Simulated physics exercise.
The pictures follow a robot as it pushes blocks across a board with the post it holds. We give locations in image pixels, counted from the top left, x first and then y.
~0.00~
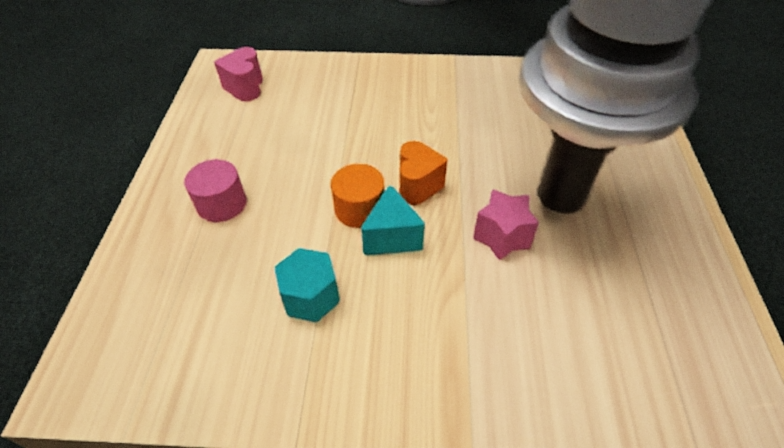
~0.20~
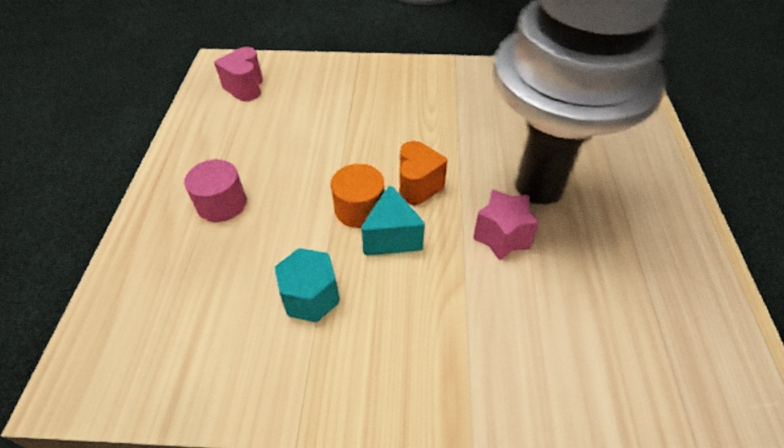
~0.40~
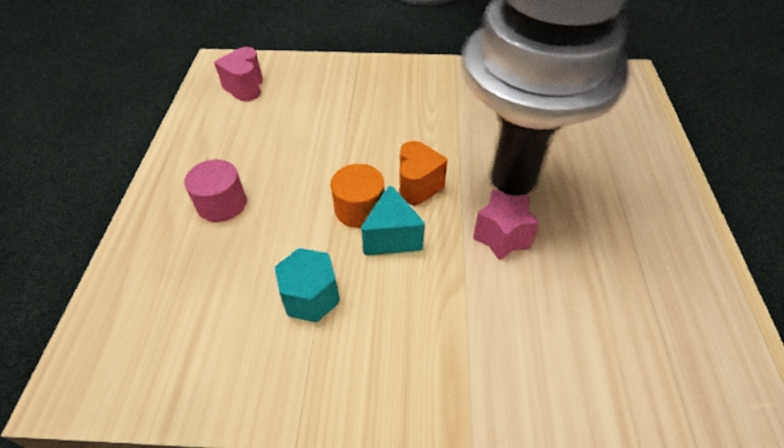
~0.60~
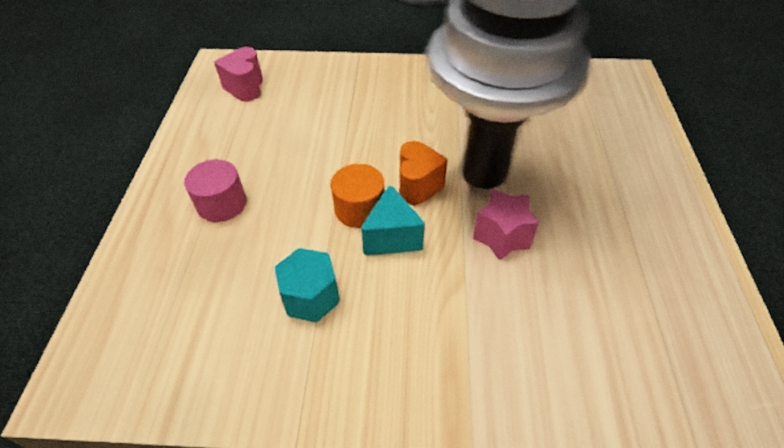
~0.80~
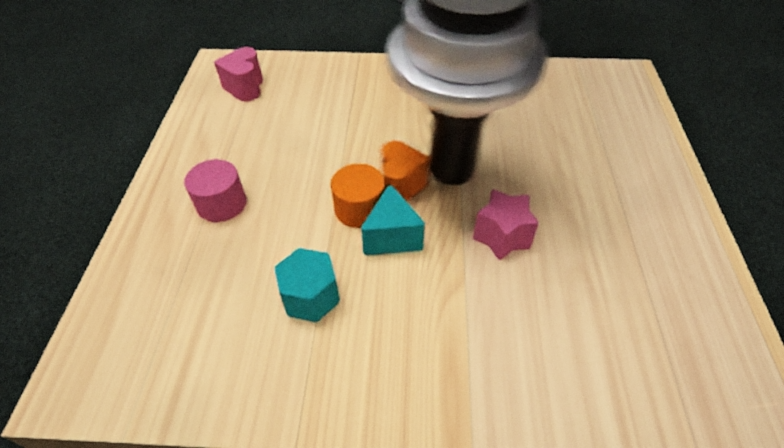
On a pale wooden board, a black-tipped metal post moves left past a pink star and nudges an orange heart left.
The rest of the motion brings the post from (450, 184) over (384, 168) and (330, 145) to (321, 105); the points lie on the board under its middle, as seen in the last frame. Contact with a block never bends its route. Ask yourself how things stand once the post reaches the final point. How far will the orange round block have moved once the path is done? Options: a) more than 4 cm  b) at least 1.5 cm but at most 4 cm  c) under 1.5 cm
The correct letter is b.
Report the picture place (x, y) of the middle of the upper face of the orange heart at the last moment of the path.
The middle of its upper face will lie at (326, 159).
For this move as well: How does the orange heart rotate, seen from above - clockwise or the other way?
Spin direction: Counter-clockwise.
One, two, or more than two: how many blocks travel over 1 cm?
Once the path ends, two blocks will have shifted.
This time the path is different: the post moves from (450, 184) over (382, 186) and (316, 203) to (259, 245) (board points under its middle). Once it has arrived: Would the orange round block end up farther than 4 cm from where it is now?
Yes
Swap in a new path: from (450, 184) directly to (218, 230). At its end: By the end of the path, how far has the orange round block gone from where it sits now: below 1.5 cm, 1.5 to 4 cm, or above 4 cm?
Shift: Over 4 cm.
On the path given first. One third of the way, post (383, 153); orange round block (332, 193); orange heart (346, 160), turned 65° anticlockwise.
Two thirds of the way, post (327, 129); orange round block (331, 193); orange heart (326, 159), turned 110° anticlockwise.
At the end, post (319, 90); orange round block (331, 193); orange heart (326, 159), turned 110° anticlockwise; pink star block unmoved.
